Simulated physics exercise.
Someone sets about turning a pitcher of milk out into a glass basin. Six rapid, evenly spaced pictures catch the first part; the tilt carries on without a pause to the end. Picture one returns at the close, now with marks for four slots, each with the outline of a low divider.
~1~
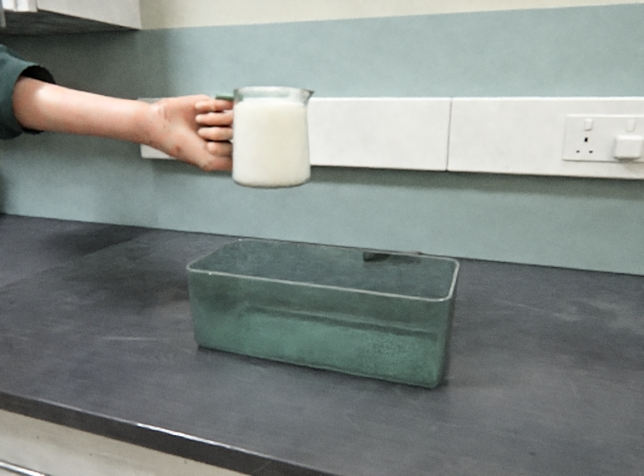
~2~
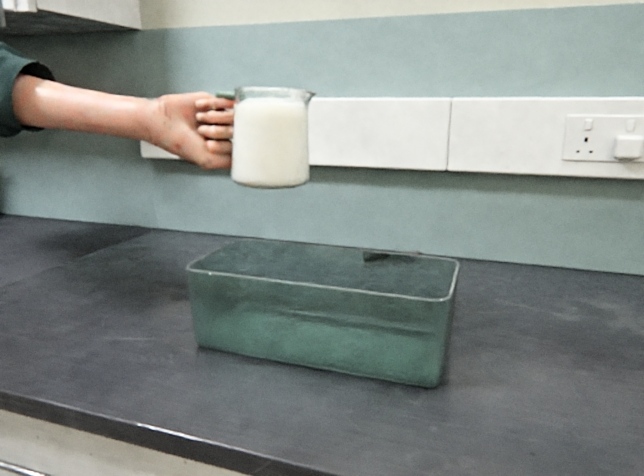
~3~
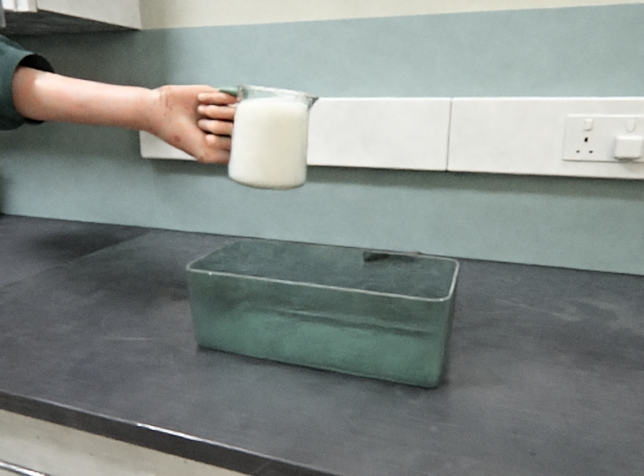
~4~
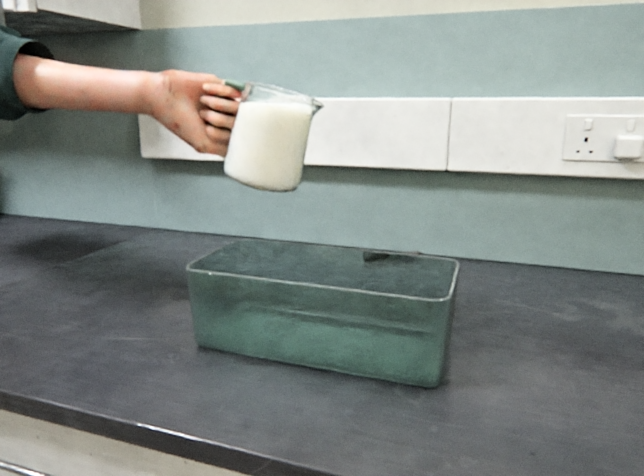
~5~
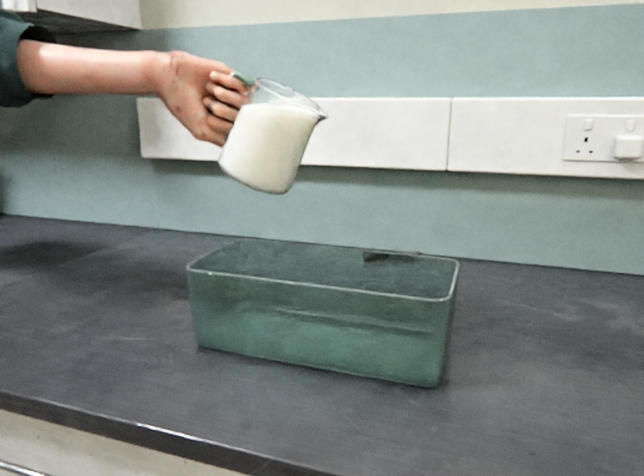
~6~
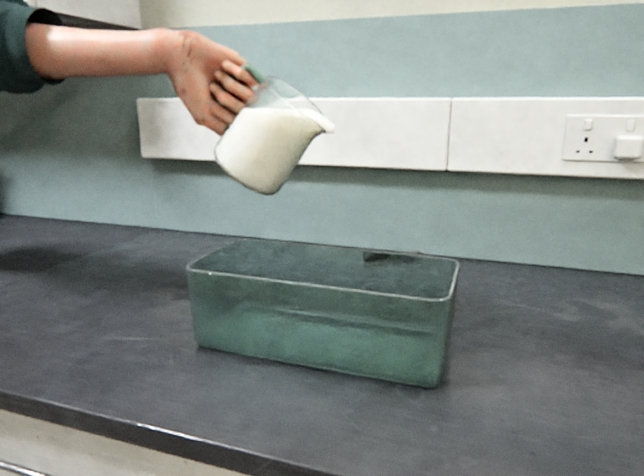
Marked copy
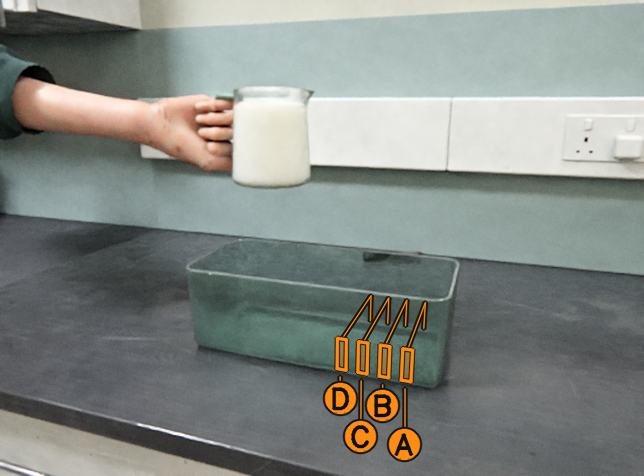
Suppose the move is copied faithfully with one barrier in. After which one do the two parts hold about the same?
Best: C.
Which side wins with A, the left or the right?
The left one.
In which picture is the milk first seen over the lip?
Picture 6.
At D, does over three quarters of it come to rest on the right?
Yes, it does.
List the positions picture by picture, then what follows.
In the first picture, upright, lip at (313, 91); basin from (197, 342) to (442, 385); nothing has left yet.
In the second picture, upright, lip at (314, 93); nothing has left yet.
In the third picture, tipped about 7°, lip at (318, 97); nothing has left yet.
In the fourth picture, tipped about 15°, lip at (322, 106); nothing has left yet.
In the fifth picture, tipped about 26°, lip at (327, 117); nothing has left yet.
In the sixth picture, tipped about 38°, lip at (329, 131); milk is over the lip, down to (329, 131).
In orange, A at (404, 388); B at (382, 384); C at (361, 380); D at (340, 376).
If A is chosen, about 89 % ends left of the wall and 6 % right of it; 5 % is lost outside.
If B is chosen, about 88 % ends left of the wall and 6 % right of it; 6 % is lost outside.
If C is chosen, about 45 % ends left of the wall and 53 % right of it; 3 % is lost outside.
If D is chosen, about 13 % ends left of the wall and 83 % right of it; 4 % is lost outside.
